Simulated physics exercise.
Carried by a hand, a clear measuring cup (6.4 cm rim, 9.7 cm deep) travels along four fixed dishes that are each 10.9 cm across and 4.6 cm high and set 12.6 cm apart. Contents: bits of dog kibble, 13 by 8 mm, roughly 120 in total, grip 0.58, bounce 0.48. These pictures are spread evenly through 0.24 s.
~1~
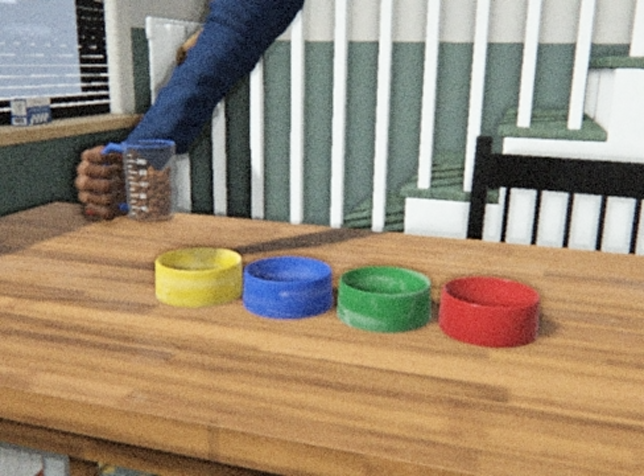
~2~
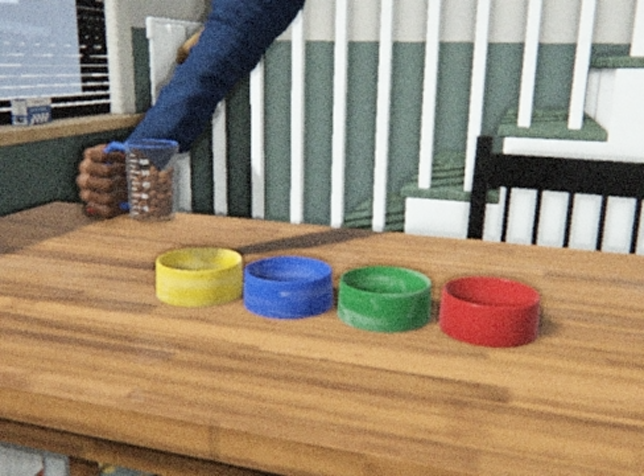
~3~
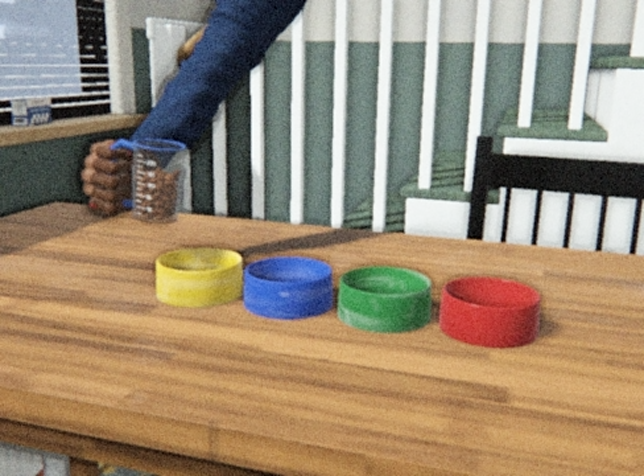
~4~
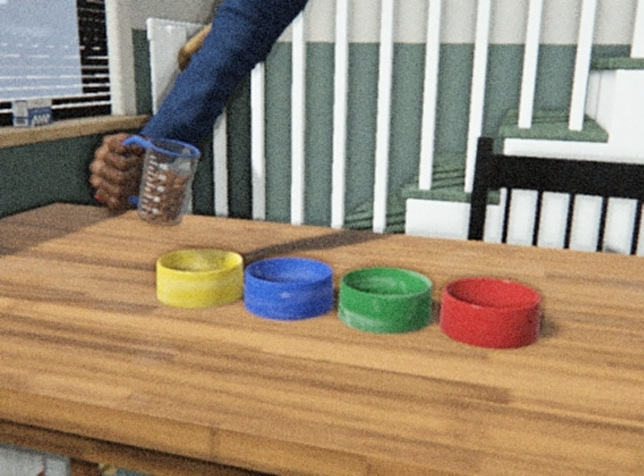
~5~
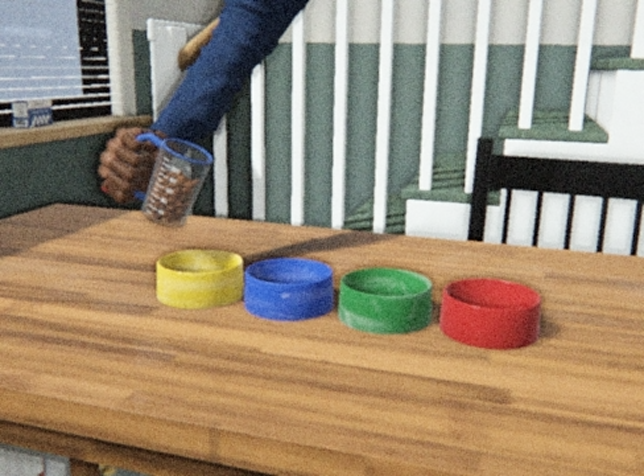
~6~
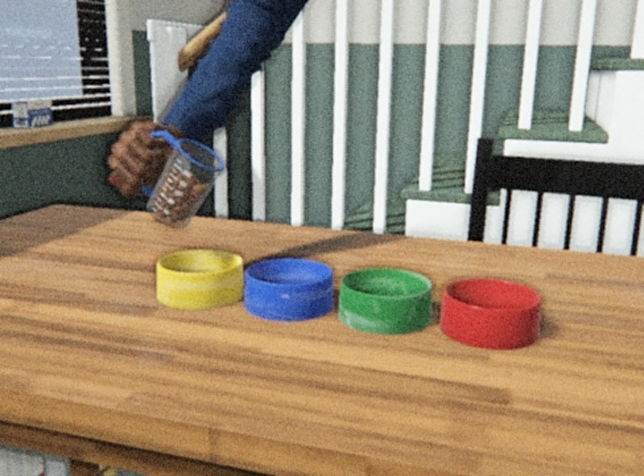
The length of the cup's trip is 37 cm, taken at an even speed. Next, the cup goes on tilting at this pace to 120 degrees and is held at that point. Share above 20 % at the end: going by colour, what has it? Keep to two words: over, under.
Red: Under, blue: Under, green: Over, yellow: Under, counter: Under.
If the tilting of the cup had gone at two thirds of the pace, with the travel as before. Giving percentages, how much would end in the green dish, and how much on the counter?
I'd expect green to end at 30 and the counter at 10.
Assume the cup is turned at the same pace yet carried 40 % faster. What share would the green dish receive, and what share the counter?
The shares would then be green 20 and counter 10.
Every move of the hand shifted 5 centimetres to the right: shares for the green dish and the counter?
After the change, green takes 60 while the counter takes 10.
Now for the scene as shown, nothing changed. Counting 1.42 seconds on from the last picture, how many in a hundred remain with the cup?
About 0 percent of the load.
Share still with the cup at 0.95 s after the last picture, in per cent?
Roughly 10 per cent, give or take.
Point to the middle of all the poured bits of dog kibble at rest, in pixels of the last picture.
Centre at rest, approx.: (398, 311) px.
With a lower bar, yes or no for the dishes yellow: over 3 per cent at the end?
As for yellow: That's wrong.
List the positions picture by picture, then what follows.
In the first frame, cup at (150, 181), tilt 0 degrees, lip at (170, 145), moved 0.0 cm; middle of the pieces at (154, 197); yellow dish at (199, 260); blue dish at (288, 270); green dish at (385, 280); red dish at (490, 292).
In the second frame, cup at (152, 181), tilt 2 degrees, lip at (174, 146), moved 0.3 cm; middle of the pieces at (156, 197).
In the third frame, cup at (158, 182), tilt 7 degrees, lip at (182, 149), moved 1.0 cm; middle of the pieces at (160, 198).
In the fourth frame, cup at (167, 183), tilt 15 degrees, lip at (196, 156), moved 2.2 cm; middle of the pieces at (166, 199).
In the fifth frame, cup at (175, 184), tilt 24 degrees, lip at (209, 163), moved 3.5 cm; middle of the pieces at (173, 200).
In the sixth frame, cup at (184, 185), tilt 32 degrees, lip at (221, 170), moved 4.8 cm; middle of the pieces at (179, 200); yellow dish at (200, 262); blue dish at (289, 272); green dish at (386, 282); red dish at (492, 294).
Then, 0.57 s after the last picture, tilt 120 degrees; cup holds 80 %, blue 10 %.
Then, 0.95 s after the last picture, tilt 120 degrees; cup holds 10 %, blue 5 %, green 75 %.
Then, 1.42 s after the last picture, tilt 120 degrees; cup holds 0 %, red 5 %, blue 5 %, green 75 %.
In the end, red 5 %, blue 5 %, green 75 %, yellow 0 %, counter 15 %.
